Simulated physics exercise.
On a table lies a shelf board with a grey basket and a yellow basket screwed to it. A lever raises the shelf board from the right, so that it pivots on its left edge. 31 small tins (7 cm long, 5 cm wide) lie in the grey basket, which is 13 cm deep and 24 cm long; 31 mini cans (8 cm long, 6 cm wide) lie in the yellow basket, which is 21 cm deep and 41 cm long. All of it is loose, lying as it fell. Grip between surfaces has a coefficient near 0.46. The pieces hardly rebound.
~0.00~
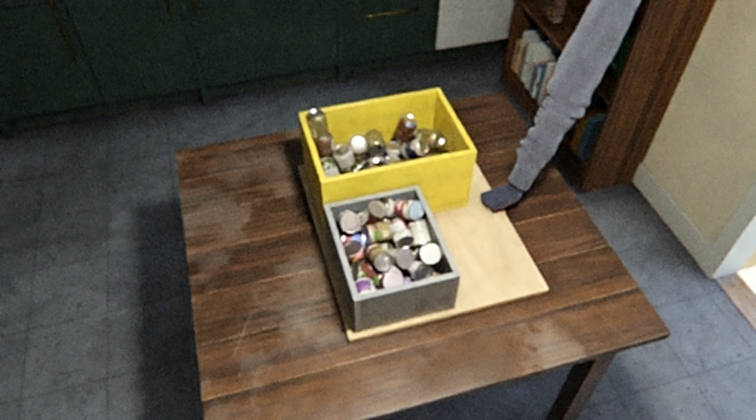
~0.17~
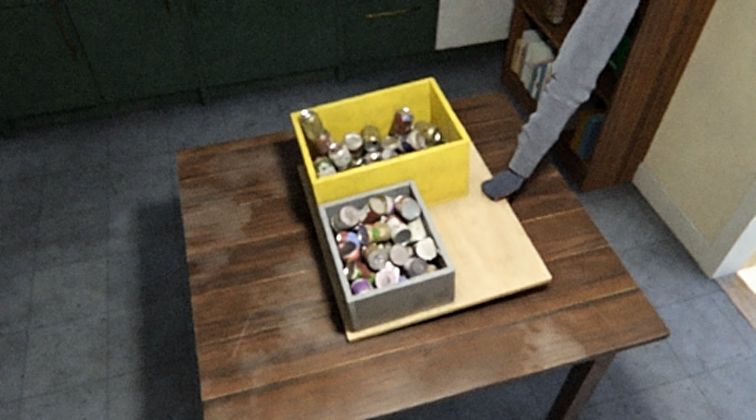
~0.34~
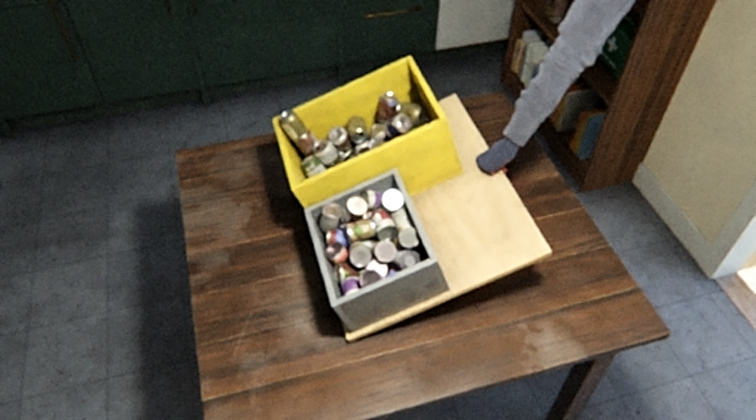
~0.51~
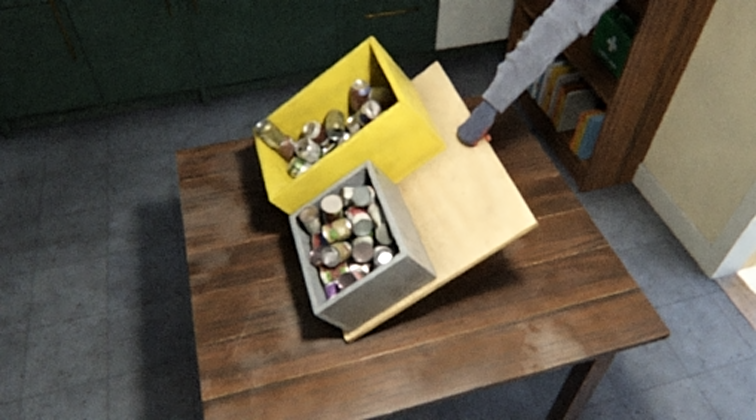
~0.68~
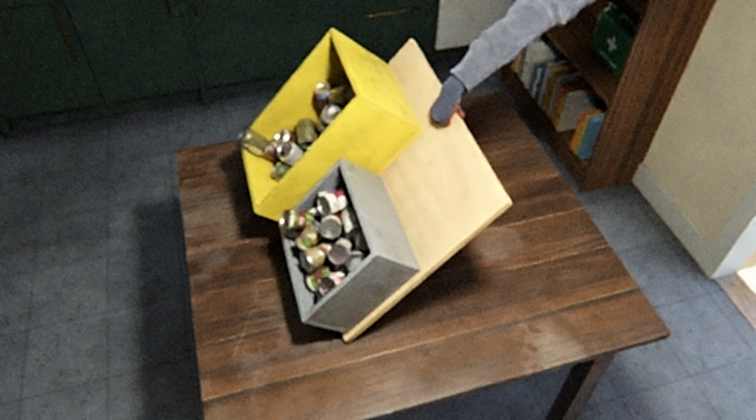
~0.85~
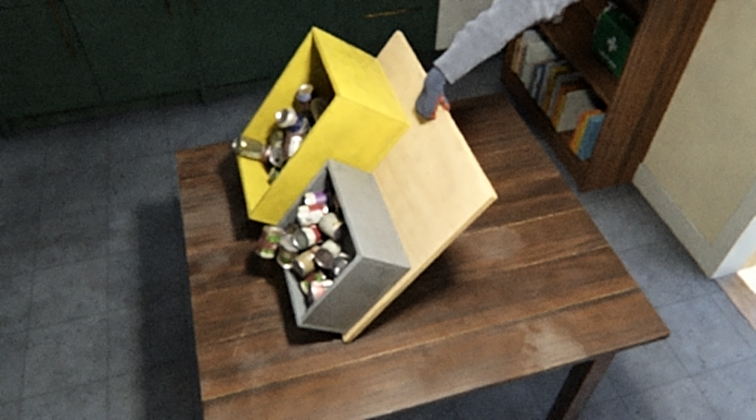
A gloved hand raises a board's right side, tilting yellow and grey baskets of cans leftward.
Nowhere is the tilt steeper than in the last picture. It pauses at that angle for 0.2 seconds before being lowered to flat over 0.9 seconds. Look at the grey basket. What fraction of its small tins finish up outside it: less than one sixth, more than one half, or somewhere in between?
Less than one sixth.
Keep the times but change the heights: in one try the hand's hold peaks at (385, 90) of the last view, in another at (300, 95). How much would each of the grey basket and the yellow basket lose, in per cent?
First try, then second: The grey basket sheds 30 then 70 per cent, and the yellow basket sheds 20 then 50 per cent.
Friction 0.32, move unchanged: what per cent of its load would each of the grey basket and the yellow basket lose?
That would cost the grey basket 10 and the yellow basket 0 per cent of the load.
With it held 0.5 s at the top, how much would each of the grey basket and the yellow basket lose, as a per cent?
Grey basket: 10%, yellow basket: 0%.
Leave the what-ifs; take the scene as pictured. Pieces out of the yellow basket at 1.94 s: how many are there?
About, yellow basket: 1.
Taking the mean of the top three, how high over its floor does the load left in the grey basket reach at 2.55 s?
14 cm or thereabouts.
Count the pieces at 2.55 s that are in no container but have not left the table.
The count is about 1.
After 1.12 s, tilt 52°; grey basket 30 in, 1 out and yellow basket 31 in, 0 out.
After 1.46 s, tilt 30°; grey basket 29 in, 2 out and yellow basket 30 in, 1 out.
After 1.94 s, tilt 0°; grey basket 29 in, 2 out and yellow basket 30 in, 1 out.
Final count (at 2.55 s), grey basket 29 in, 2 out and yellow basket 30 in, 1 out. Asked share, 2 of 31, 6 per cent.
